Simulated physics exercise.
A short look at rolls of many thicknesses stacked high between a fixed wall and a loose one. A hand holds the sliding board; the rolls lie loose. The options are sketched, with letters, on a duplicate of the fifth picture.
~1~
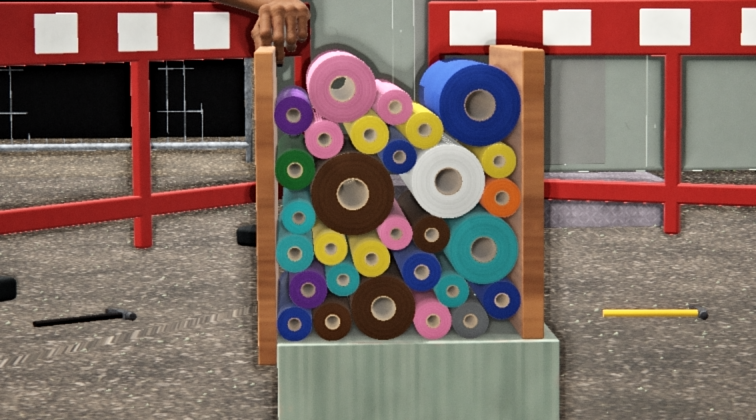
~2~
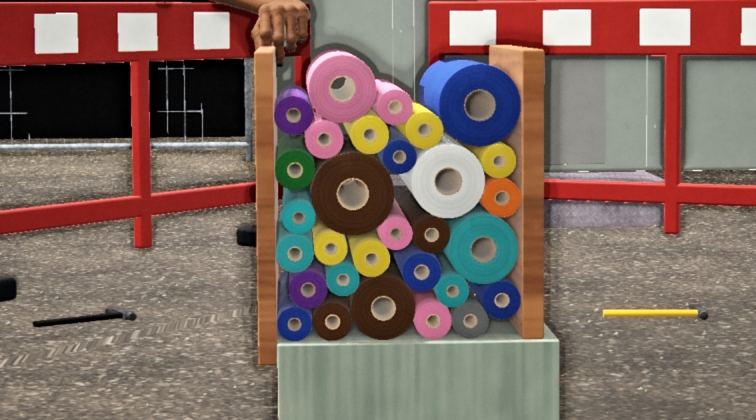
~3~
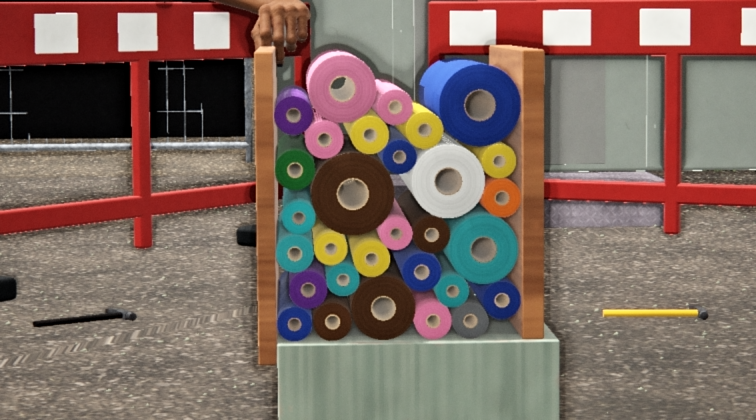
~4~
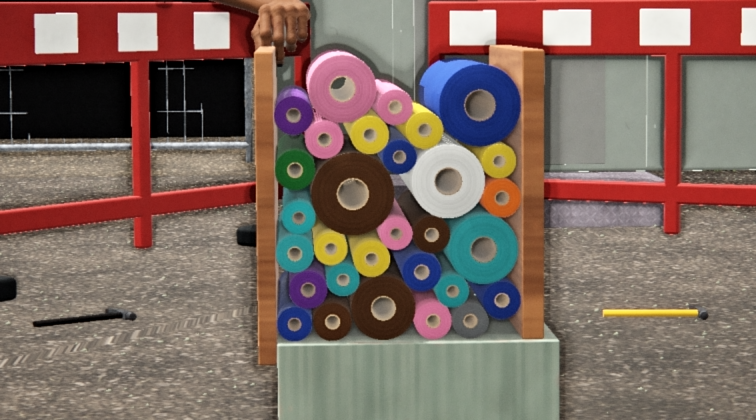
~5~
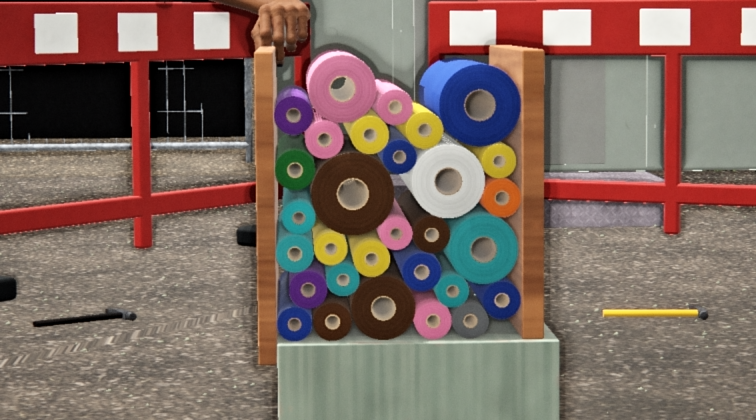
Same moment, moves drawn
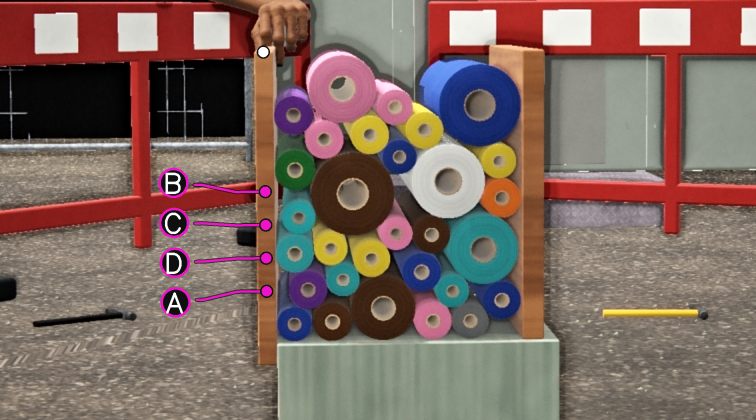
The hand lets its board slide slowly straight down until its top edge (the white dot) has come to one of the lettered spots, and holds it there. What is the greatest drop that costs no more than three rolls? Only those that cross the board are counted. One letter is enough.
Lower it to B and no more.
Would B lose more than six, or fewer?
At B, fewer than six.
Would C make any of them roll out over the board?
At C: Yes.
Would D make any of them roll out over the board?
Yes.
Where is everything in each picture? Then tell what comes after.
The first picture shows a blue roll (295, 324); a turquoise roll (452, 291); a yellow roll (372, 258).
The second picture shows a yellow roll (372, 258); a pink roll (396, 233).
The third picture shows a green roll (295, 170); a blue roll (480, 106).
The fourth picture shows side board (268, 192); a blue roll (295, 324).
The fifth picture shows a turquoise roll (452, 291); a yellow roll (372, 258); a pink roll (396, 233).
On the marked copy, A at (267, 291); B at (265, 191); C at (266, 225); D at (266, 258); the white dot at (263, 52).
Taking B. A third of the way, top of the board (273, 116).
Two thirds of the way, top of the board (274, 188).
When it is over, top of the board (274, 191), one out over the board.
As for the rest, A more than three out over the board; C four out over the board; D more than three out over the board.
